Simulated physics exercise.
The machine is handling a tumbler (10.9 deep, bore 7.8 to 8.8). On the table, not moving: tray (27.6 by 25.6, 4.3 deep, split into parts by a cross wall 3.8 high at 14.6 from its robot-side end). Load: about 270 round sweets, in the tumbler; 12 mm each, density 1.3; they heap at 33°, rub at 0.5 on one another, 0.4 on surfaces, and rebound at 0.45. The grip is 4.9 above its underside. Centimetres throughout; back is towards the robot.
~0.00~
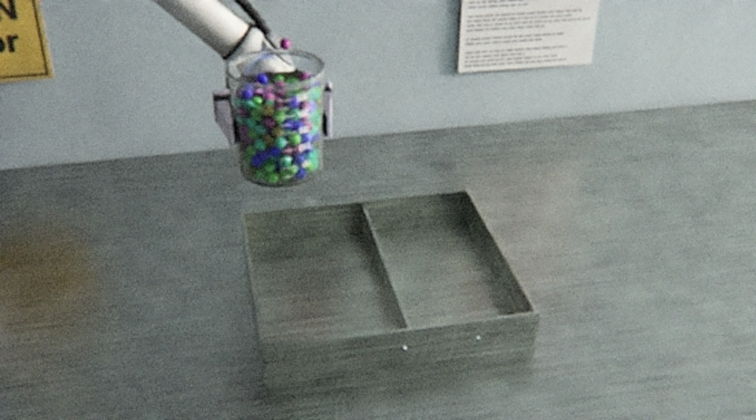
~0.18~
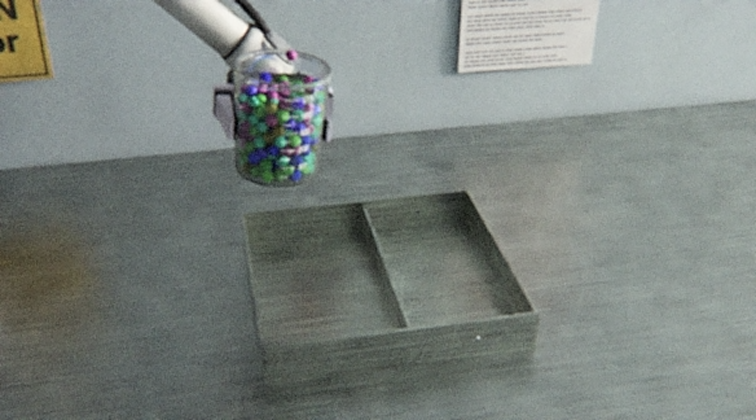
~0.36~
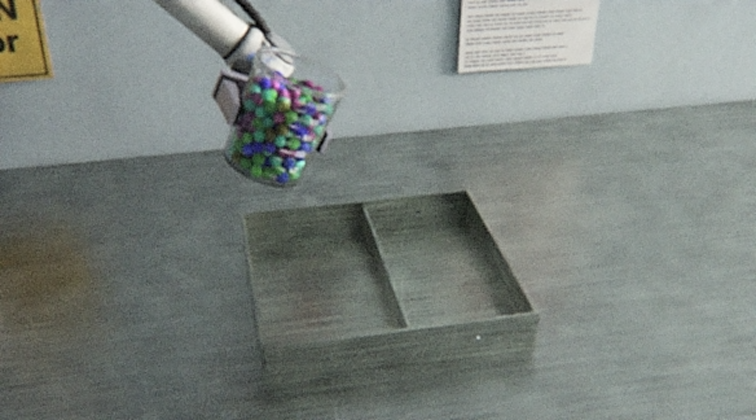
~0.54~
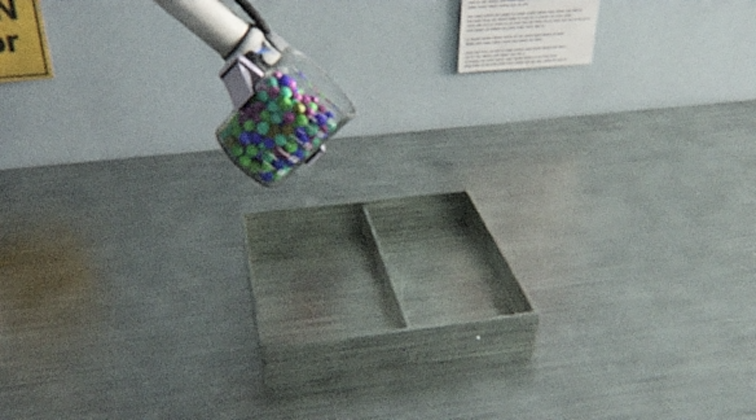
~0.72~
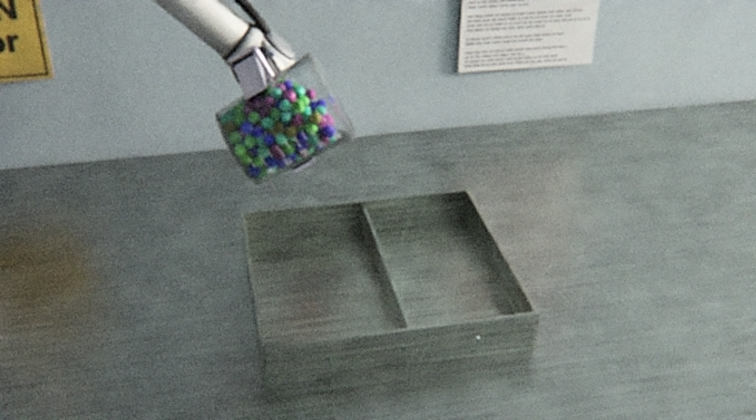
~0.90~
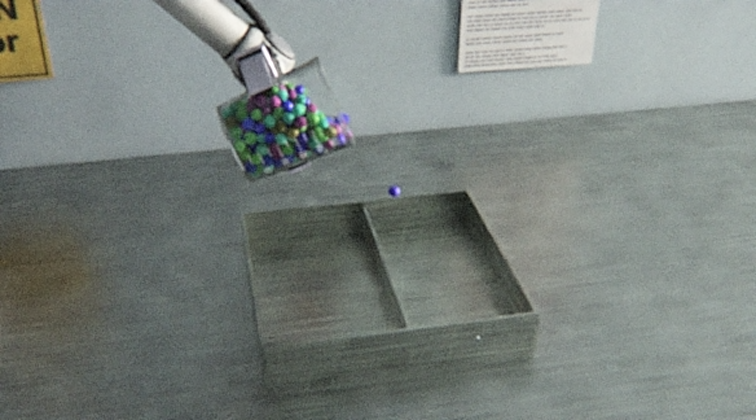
A clear tumbler full of colorful round sweets, held by a robot arm, tilted steadily to the right above a divided tray, and then a single blue sweet dropped out.
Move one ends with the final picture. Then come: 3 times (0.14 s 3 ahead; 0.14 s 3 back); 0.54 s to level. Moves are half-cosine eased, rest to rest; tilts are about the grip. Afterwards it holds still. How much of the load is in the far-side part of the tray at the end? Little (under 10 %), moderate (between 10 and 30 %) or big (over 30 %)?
Share in the far-side part of the tray: Moderate (between 10 and 30 %).
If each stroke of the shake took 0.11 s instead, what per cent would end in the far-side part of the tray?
Then about 25 per cent.
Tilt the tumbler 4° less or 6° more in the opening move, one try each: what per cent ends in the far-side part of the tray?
Some 10 and 25 per cent.
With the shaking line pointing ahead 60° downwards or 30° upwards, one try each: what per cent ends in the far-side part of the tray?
About 0 and 15 per cent.
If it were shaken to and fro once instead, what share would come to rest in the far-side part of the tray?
Then about 5 per cent.
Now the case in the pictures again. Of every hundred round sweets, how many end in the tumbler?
Some 75 per cent.
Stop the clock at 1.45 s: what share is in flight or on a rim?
Some 6 per cent.
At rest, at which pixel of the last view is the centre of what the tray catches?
Near (425, 279).
After 1.45 s, tilted 70° forward, highest piece 24 above the table; 238 in the tumbler, 12 in the far-side part, 7 in the robot-side part, 16 in flight or on a rim.
After 2.00 s, tilted 36° forward, highest piece 26 above the table; 210 in the tumbler, 41 in the far-side part, 20 in the robot-side part, 2 in flight or on a rim.
After 2.48 s, level, highest piece 26 above the table; 210 in the tumbler, 43 in the far-side part, 20 in the robot-side part.
After 3.53 s, level, highest piece 26 above the table; 210 in the tumbler, 43 in the far-side part, 20 in the robot-side part.
At rest, 210 in the tumbler, 43 in the far-side part, 20 in the robot-side part. That is 16 % in the far-side part of the tray.
